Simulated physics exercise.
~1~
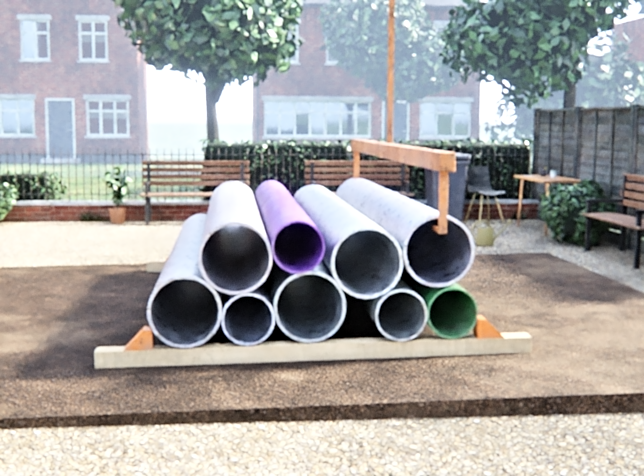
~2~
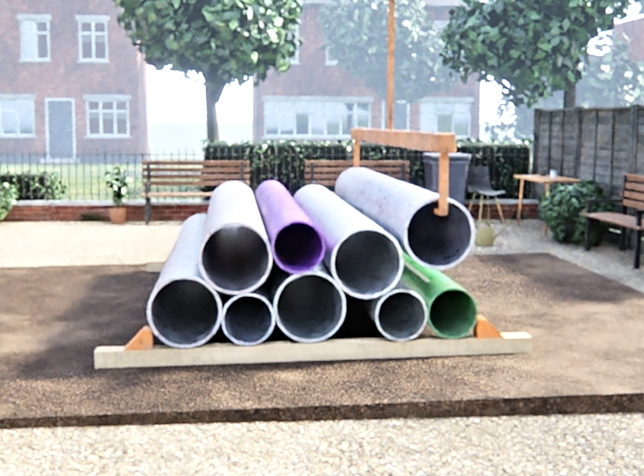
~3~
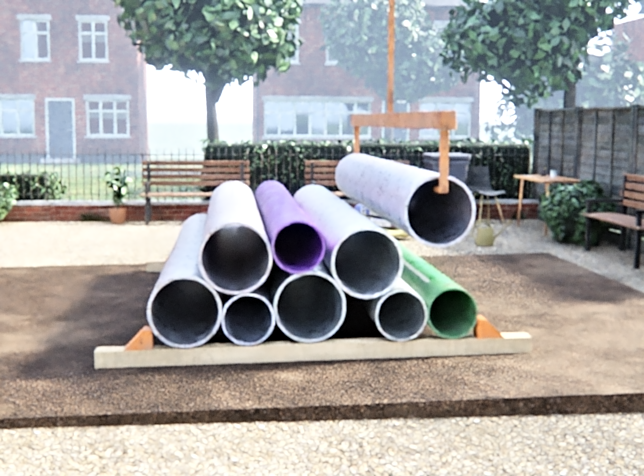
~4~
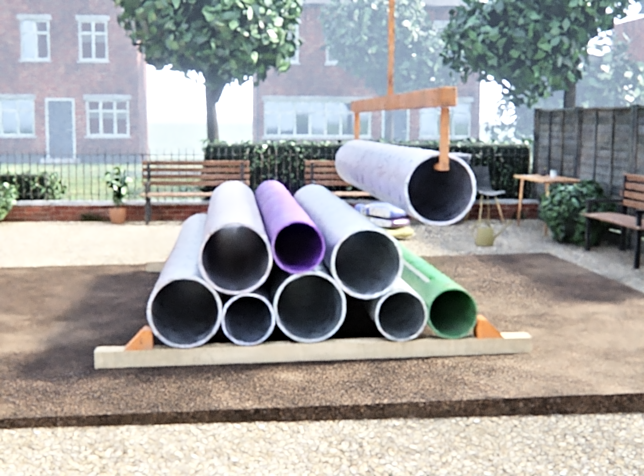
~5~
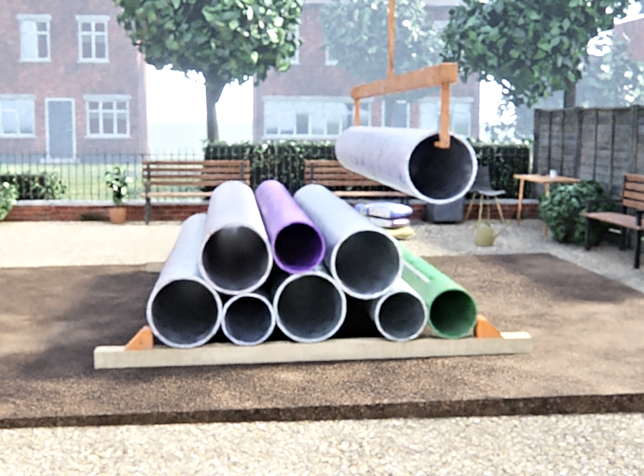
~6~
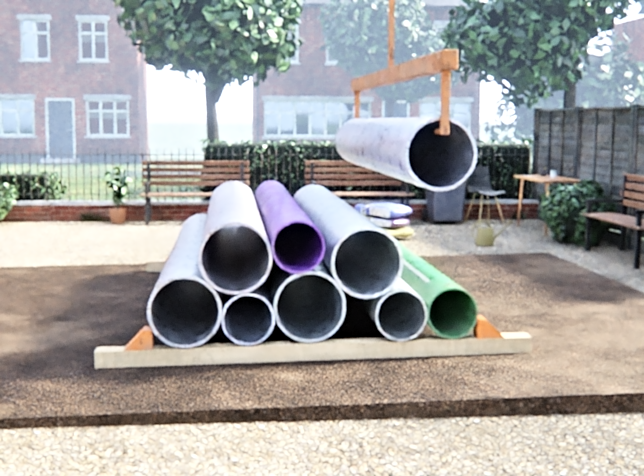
To begin with, nine hollow pipes lie stacked on wooden bearers in a garden, held by an orange chock at each side, with a purple pipe in the upper row and a green one at the lower right. An orange beam hooks the large grey pipe at the upper right by its ends. The beam rises, lifting that pipe off the stack and uncovering more of the green one beneath. It keeps climbing steadily until the pipe hangs well clear. Purple, green and the remaining grey pipes stay in place, and the raised pipe is still hanging from the beam at the end.
